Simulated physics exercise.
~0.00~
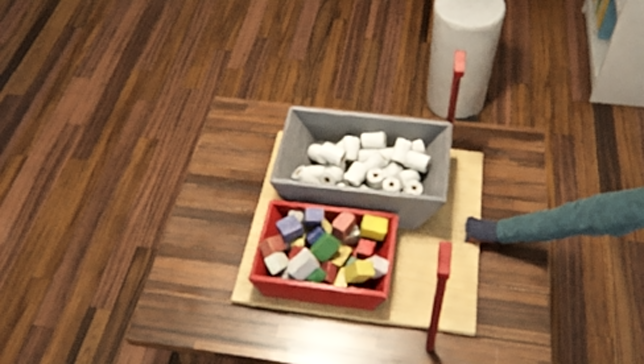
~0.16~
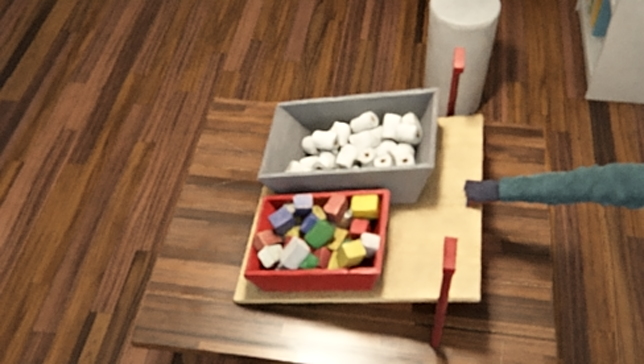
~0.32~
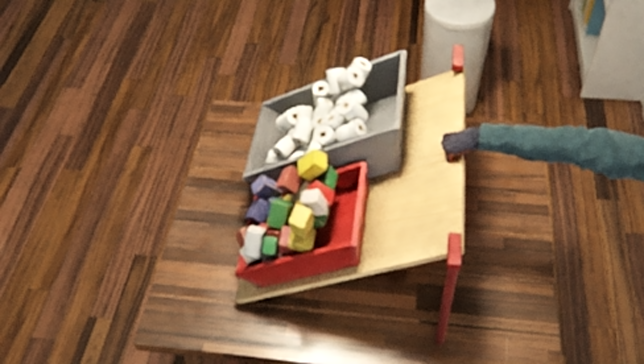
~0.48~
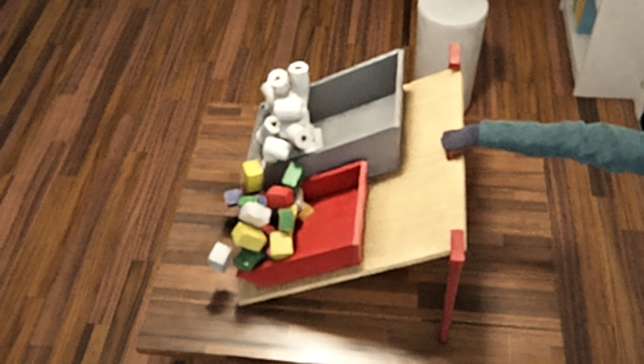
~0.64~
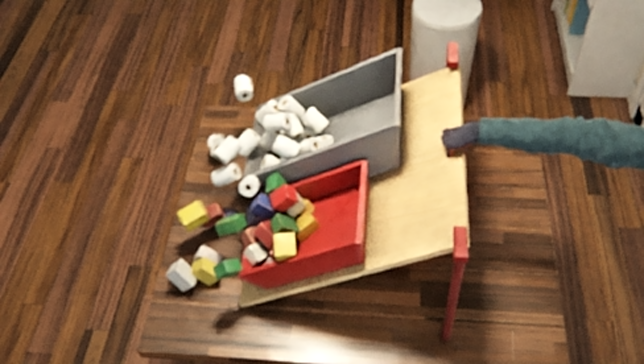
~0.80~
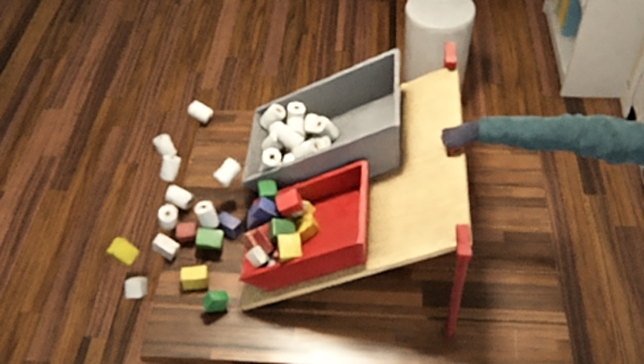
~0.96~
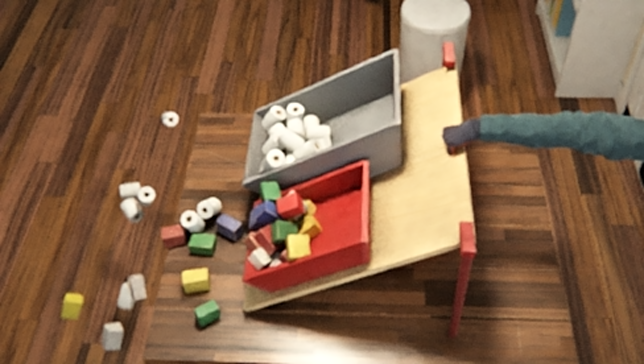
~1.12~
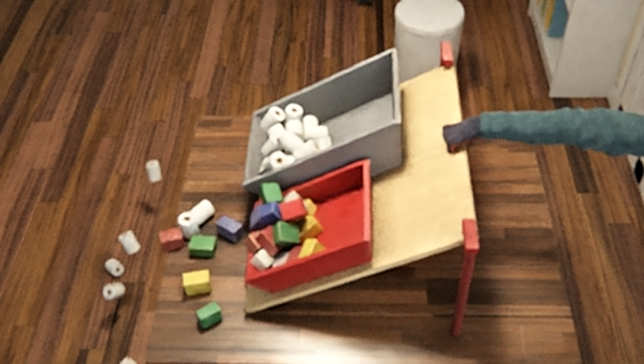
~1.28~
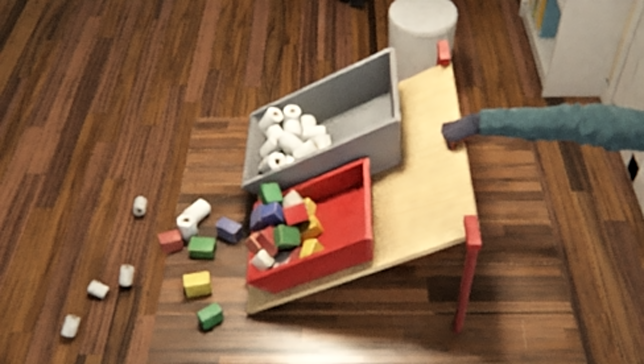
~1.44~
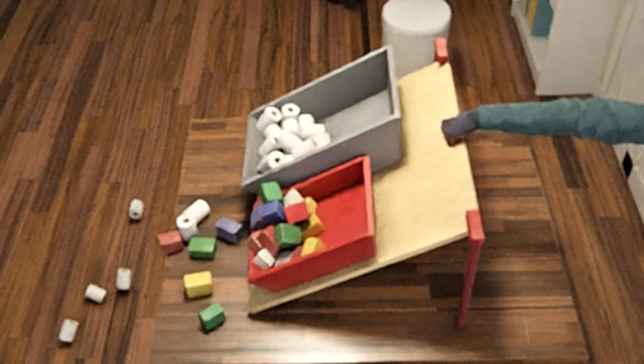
Gloved arm tipping a board up against red stops, spilling some toy bricks and paper rolls leftward from red and grey trays.
